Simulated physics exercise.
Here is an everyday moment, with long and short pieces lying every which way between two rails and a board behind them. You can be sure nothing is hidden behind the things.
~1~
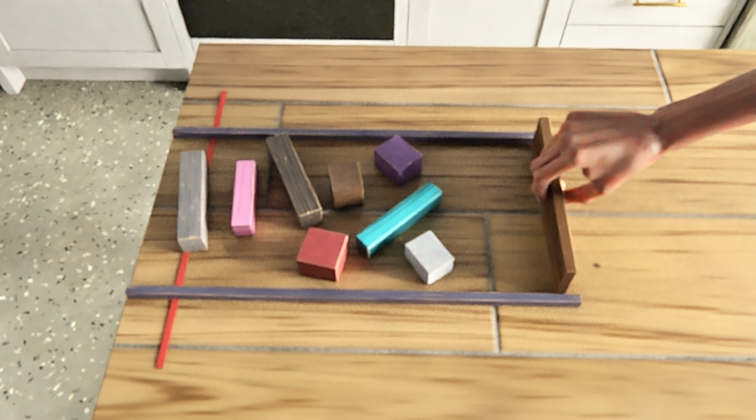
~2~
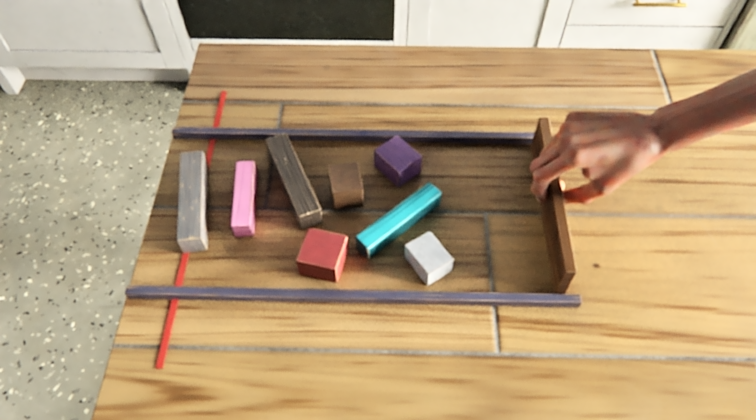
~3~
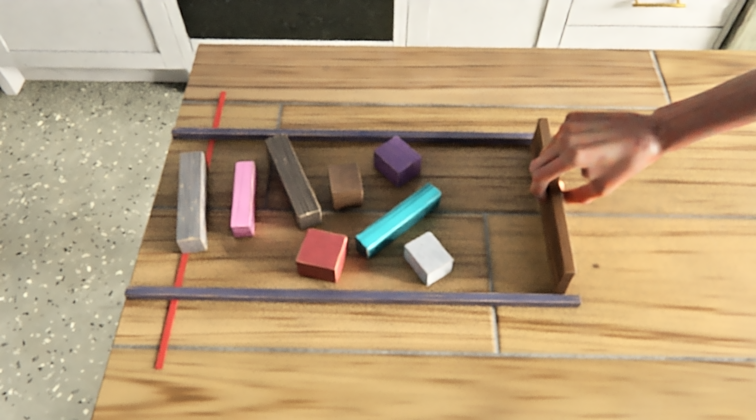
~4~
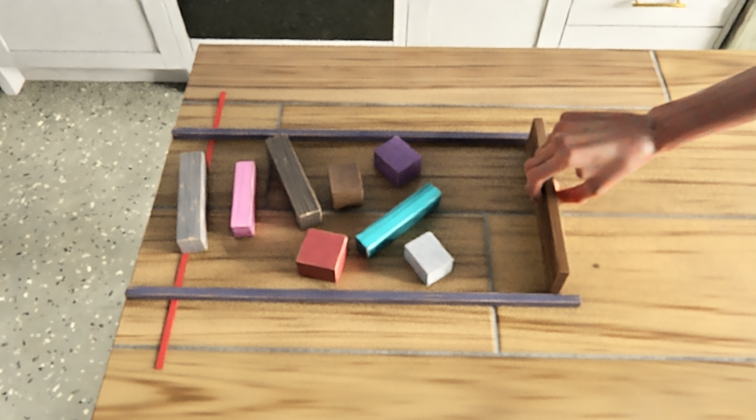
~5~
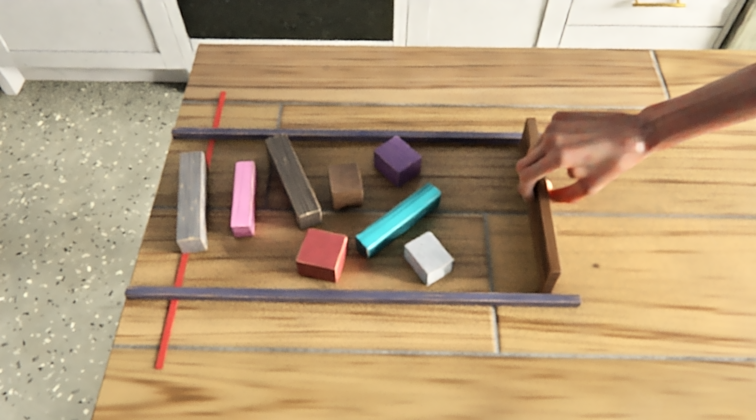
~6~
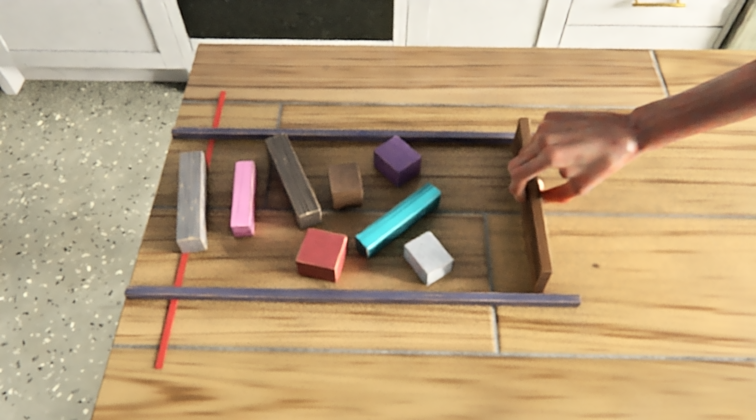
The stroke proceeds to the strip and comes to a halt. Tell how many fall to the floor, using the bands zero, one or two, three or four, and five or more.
The count of pieces that drop is three or four, then.
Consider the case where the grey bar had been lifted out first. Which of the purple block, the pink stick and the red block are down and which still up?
Purple block: Is still there; pink stick: Is gone; red block: Is gone.
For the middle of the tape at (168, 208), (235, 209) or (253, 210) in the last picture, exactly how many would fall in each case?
The counts: 6, 1 and 1.
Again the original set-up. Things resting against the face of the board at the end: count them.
3 in contact.
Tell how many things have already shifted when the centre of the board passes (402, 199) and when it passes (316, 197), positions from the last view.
The counts are 4 and 7.
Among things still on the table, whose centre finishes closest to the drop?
It is the brown block.
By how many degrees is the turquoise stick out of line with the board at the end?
I'd say it's about 25° out of line.
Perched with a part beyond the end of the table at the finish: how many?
So the number is 2.
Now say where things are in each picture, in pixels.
In the first frame, grey bar (194, 200); pink stick (245, 198); black bar (294, 179); board (552, 201); tape (197, 208).
In the second frame, pink stick (245, 198); red block (323, 255).
In the third frame, black bar (293, 180); board (551, 202).
In the fourth frame, grey bar (193, 201); purple block (397, 161).
In the fifth frame, pink stick (244, 198); turquoise stick (399, 220).
In the sixth frame, grey bar (193, 200); pink stick (244, 198); black bar (293, 180); board (530, 201); tape (196, 209).
Early on, none off yet; grey bar at rest near (193, 200); pink stick at rest near (244, 198); black bar at rest near (293, 180).
A while later, none off yet; grey bar at rest near (190, 200); pink stick travelled a little near (212, 199); black bar travelled a little near (231, 180).
Finally, the number that fall off is three or four; lost, red block, black bar, pink stick and grey bar.
